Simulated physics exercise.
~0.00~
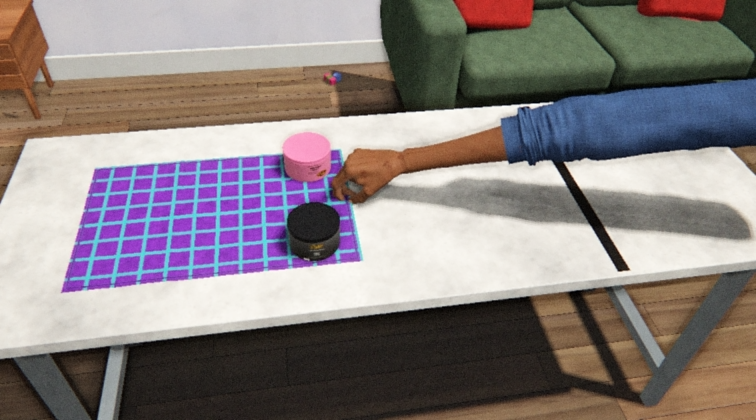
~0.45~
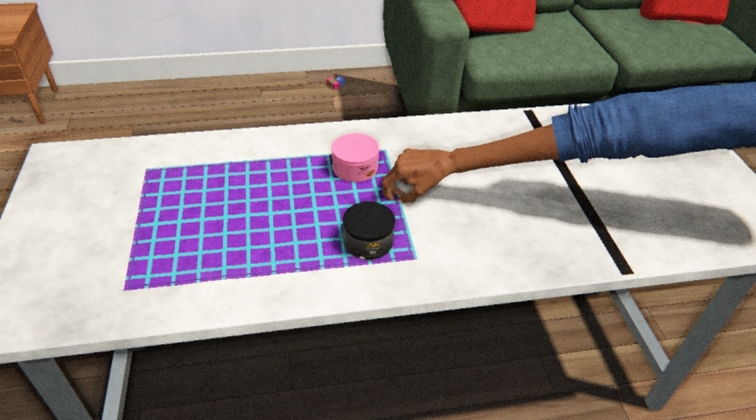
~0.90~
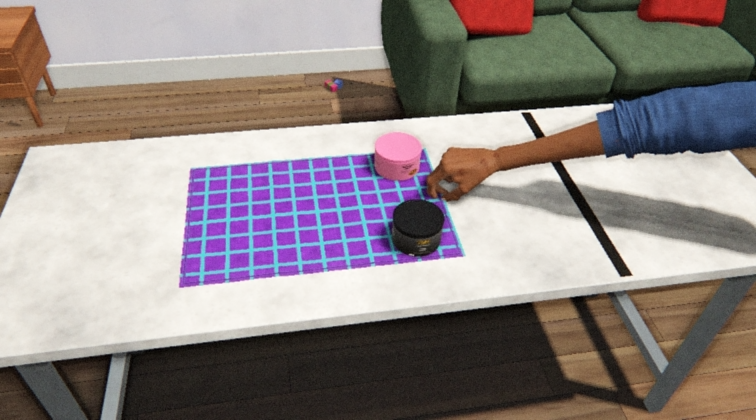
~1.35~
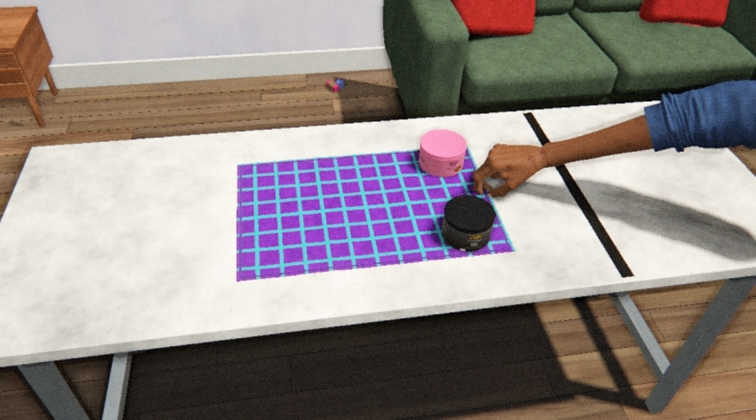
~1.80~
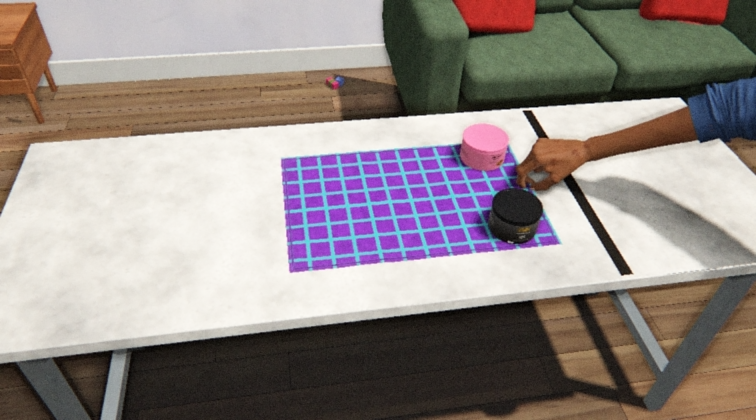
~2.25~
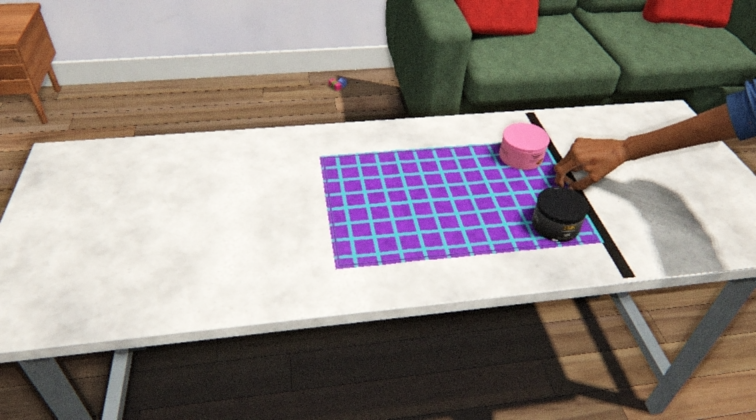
A hand pulled a purple checked cloth to the right across a white table, with a pink tub and a black tub riding along on it, until its edge reached the black tape line, and both tubs were still on the cloth.
